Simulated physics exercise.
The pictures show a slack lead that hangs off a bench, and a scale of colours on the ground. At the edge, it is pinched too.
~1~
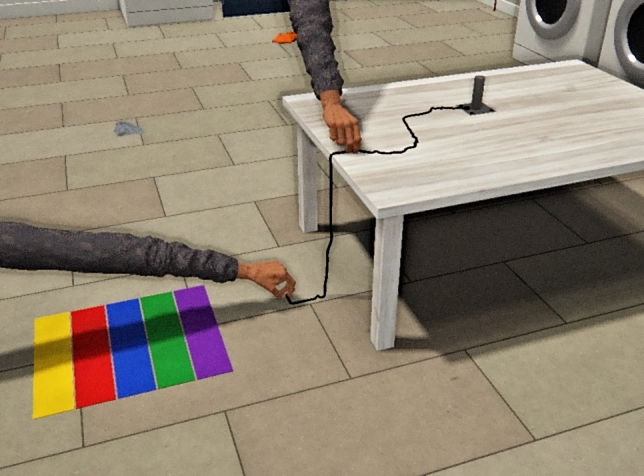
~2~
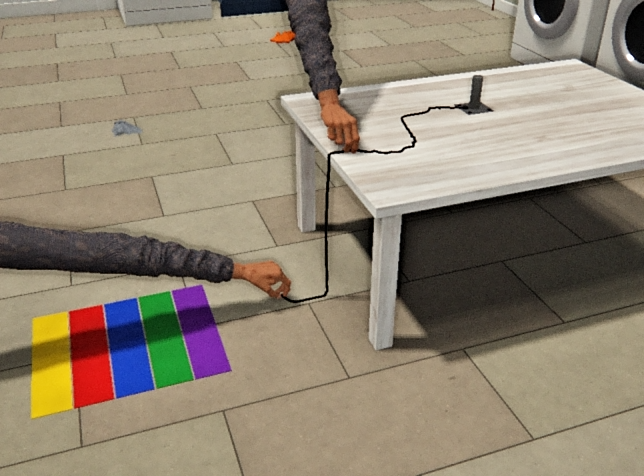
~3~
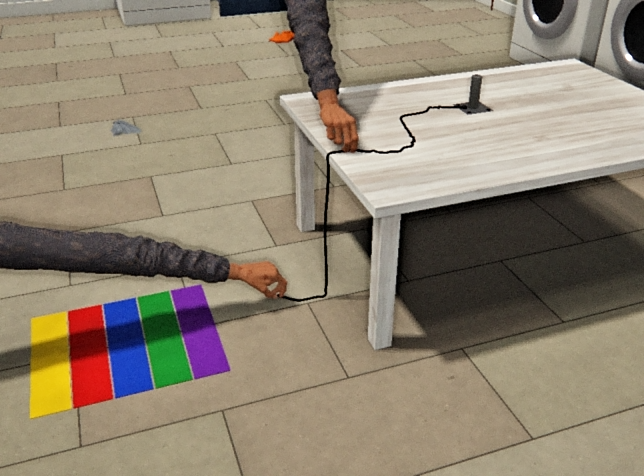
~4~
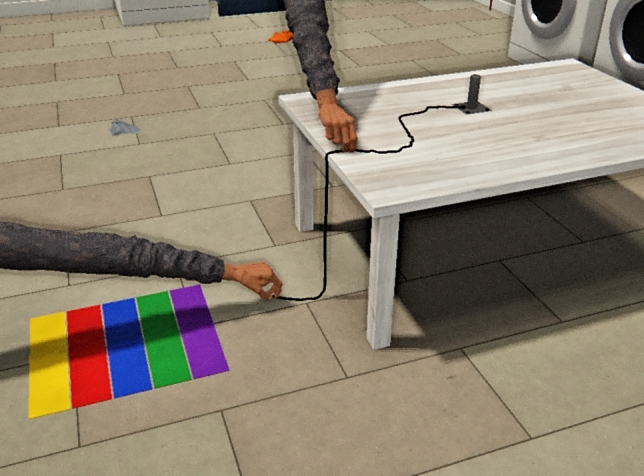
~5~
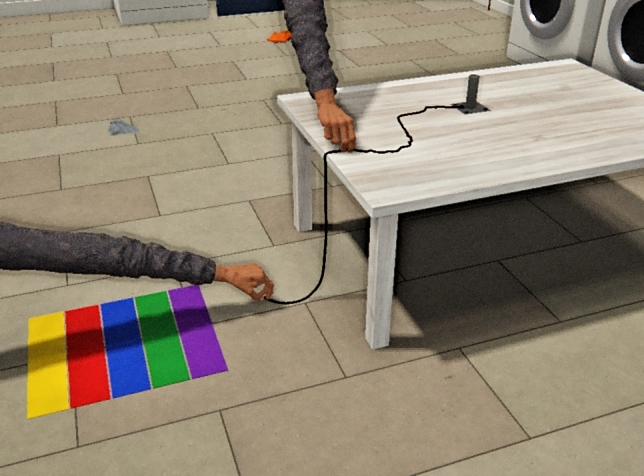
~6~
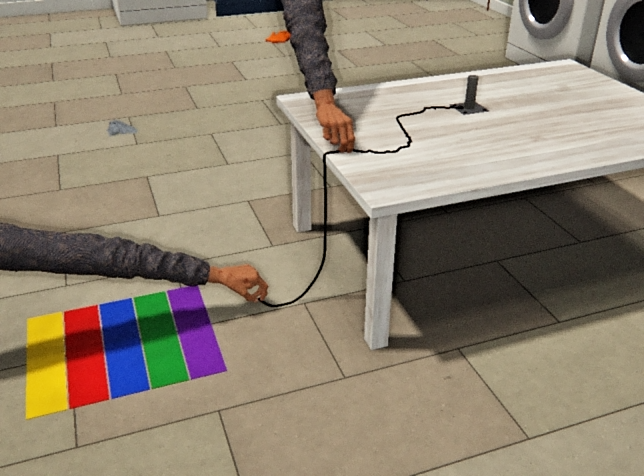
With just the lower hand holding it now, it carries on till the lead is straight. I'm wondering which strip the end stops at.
It stops at the red strip.
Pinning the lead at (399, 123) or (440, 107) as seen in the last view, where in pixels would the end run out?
In order: Close to (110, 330) and close to (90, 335).
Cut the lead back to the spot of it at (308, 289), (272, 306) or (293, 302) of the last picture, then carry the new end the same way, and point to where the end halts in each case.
Try 1: About (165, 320). Try 2: About (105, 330). Try 3: About (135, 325).
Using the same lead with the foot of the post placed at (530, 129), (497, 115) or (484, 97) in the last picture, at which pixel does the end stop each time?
Somewhere near (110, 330), (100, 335) and (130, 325), in that order.
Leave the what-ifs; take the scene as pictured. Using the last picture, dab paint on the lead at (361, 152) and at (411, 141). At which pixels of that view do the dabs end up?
They go to (290, 176) and to (347, 142).
Early on, end near (156, 321); over green.
Midway, end near (108, 331); over blue.
At the end of the slack, end near (78, 337); over red. The red one.
